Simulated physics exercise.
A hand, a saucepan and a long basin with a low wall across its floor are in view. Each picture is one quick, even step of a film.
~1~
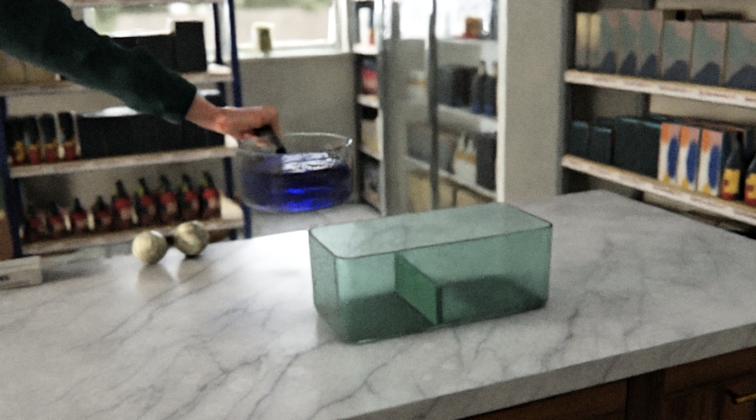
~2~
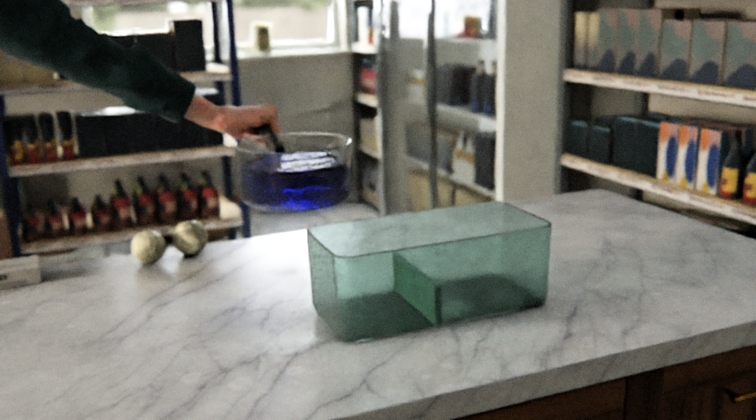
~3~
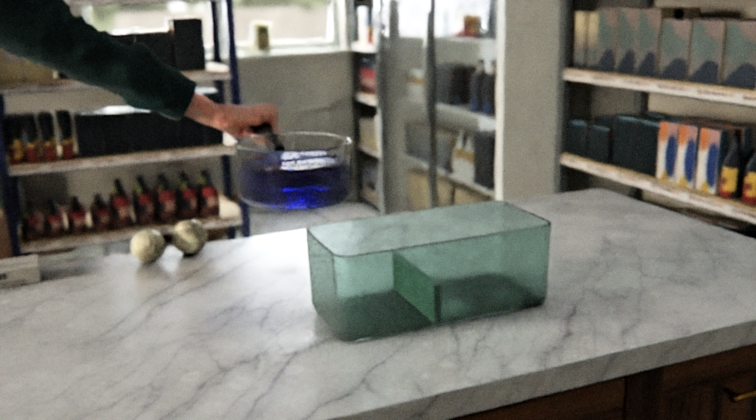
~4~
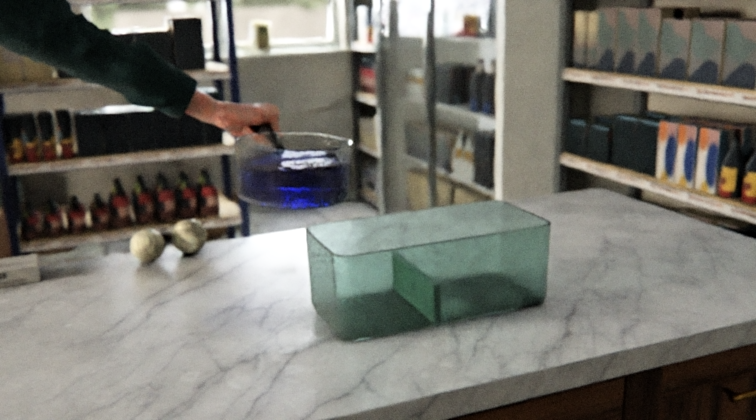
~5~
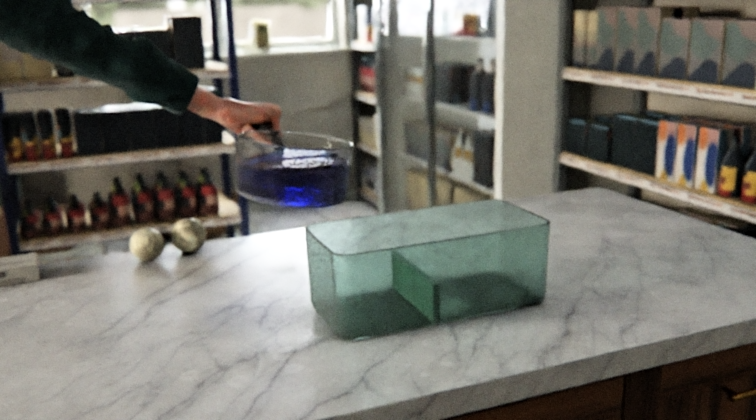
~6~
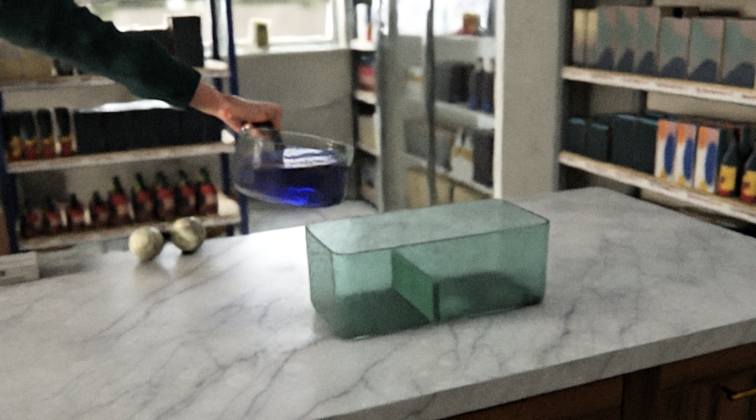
A hand in a dark green sleeve holds a clear glass saucepan of deep blue liquid at the upper left, seen from slightly above a grey-veined white marble counter in a shop-like room with stocked shelves. A translucent green long basin with a low wall inside stands at the centre, two pale round objects to its left. The hand gradually tilts the saucepan slightly, its right side dipping, while the view stays nearly still.
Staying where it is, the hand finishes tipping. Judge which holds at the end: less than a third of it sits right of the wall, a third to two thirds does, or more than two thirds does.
Falls short of a third.
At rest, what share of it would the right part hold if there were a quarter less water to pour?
Some 0 parts in a hundred.
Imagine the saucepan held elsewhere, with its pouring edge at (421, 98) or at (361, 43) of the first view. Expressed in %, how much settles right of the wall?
It comes out at around 95 percent and then around 60 percent.
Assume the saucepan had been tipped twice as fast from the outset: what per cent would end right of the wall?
It comes to some 5 per cent.
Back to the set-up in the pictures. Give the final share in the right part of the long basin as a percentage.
About 0 per cent.
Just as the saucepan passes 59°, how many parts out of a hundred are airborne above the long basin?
Roughly 20 percent.
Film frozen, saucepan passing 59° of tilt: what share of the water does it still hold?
Around 70 in a hundred.
A moment on, the saucepan is tipped part way and 69 per cent is still to pour, 9 is left of the wall and 0 right of it.
Next, the saucepan is tipped on its side and 19 per cent is still to pour, 72 is left of the wall and 0 right of it.
Then the saucepan is tipped on its side and 3 per cent is still to pour, 95 is left of the wall and 1 right of it.
Later the saucepan is tipped on its side and 0 per cent is still to pour, 98 is left of the wall and 1 right of it.
In the end 99 per cent lies left of the wall, 1 right of it and 0 outside.
